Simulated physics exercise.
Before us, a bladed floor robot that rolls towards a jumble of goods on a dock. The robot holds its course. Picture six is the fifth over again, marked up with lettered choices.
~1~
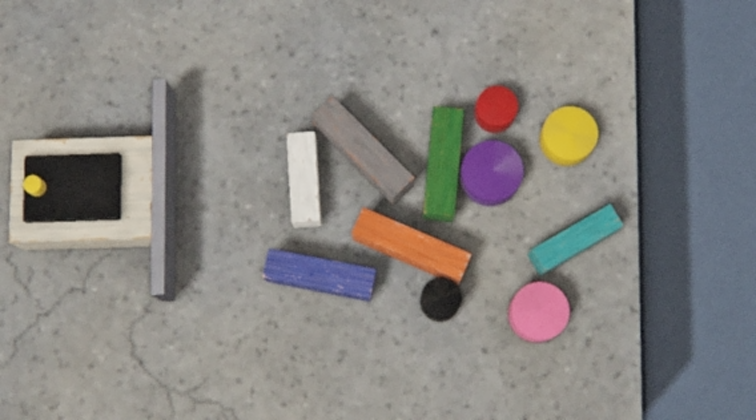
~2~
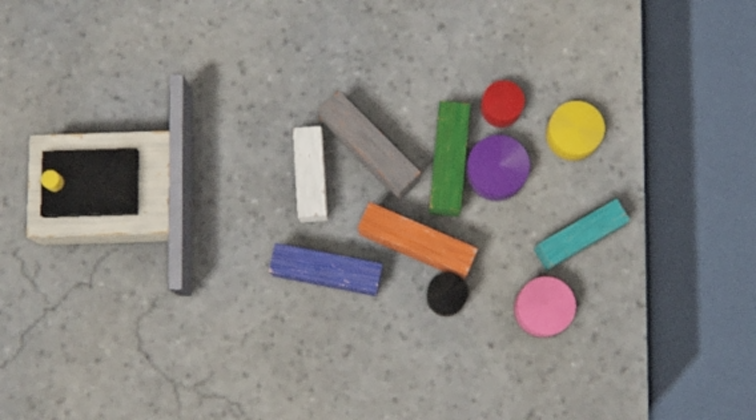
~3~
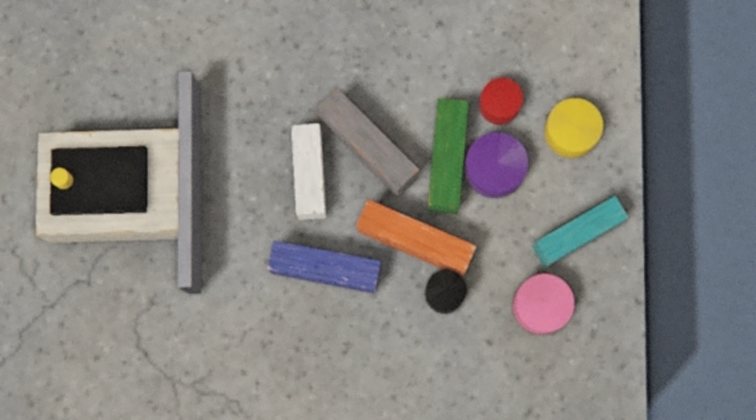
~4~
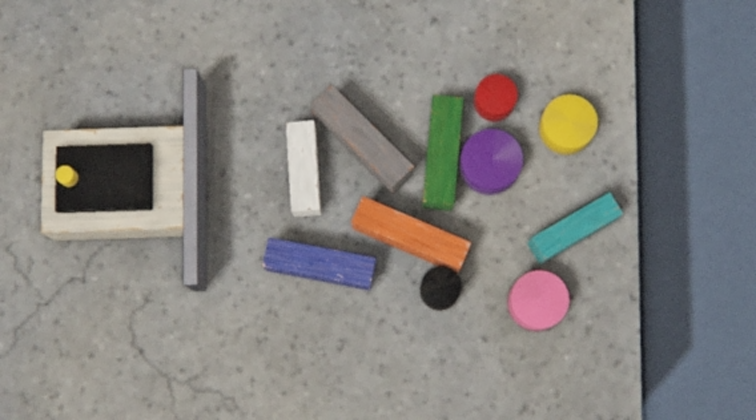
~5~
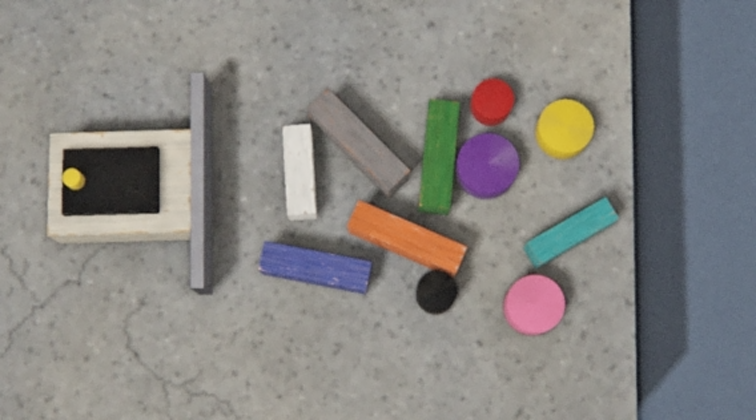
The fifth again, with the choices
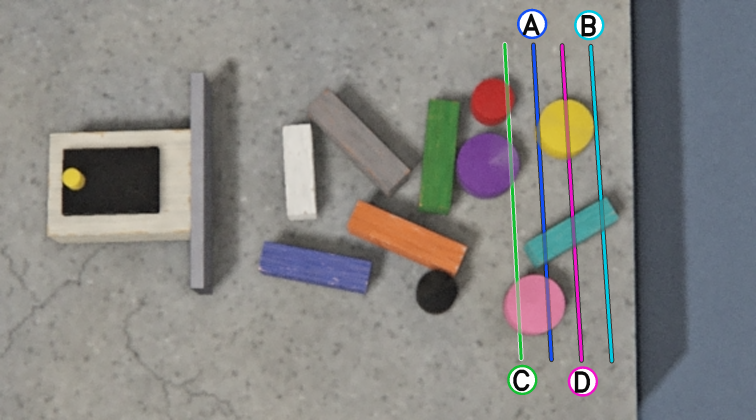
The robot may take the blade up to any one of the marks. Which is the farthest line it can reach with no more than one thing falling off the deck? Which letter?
At C, and not beyond.
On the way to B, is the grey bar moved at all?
Yes.
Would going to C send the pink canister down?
No.
On the marked copy, A at (542, 198); B at (601, 200); C at (513, 198); D at (572, 199).
Following C. Soon after the start, robot (233, 184); black canister (449, 295); grey bar (368, 139).
Later, robot (348, 187); yellow canister (572, 125); pink canister (571, 320).
In the end, robot (433, 189); purple canister (633, 176); yellow canister (625, 120); none fallen.
As for the rest, A drops three; B drops seven; D drops six.
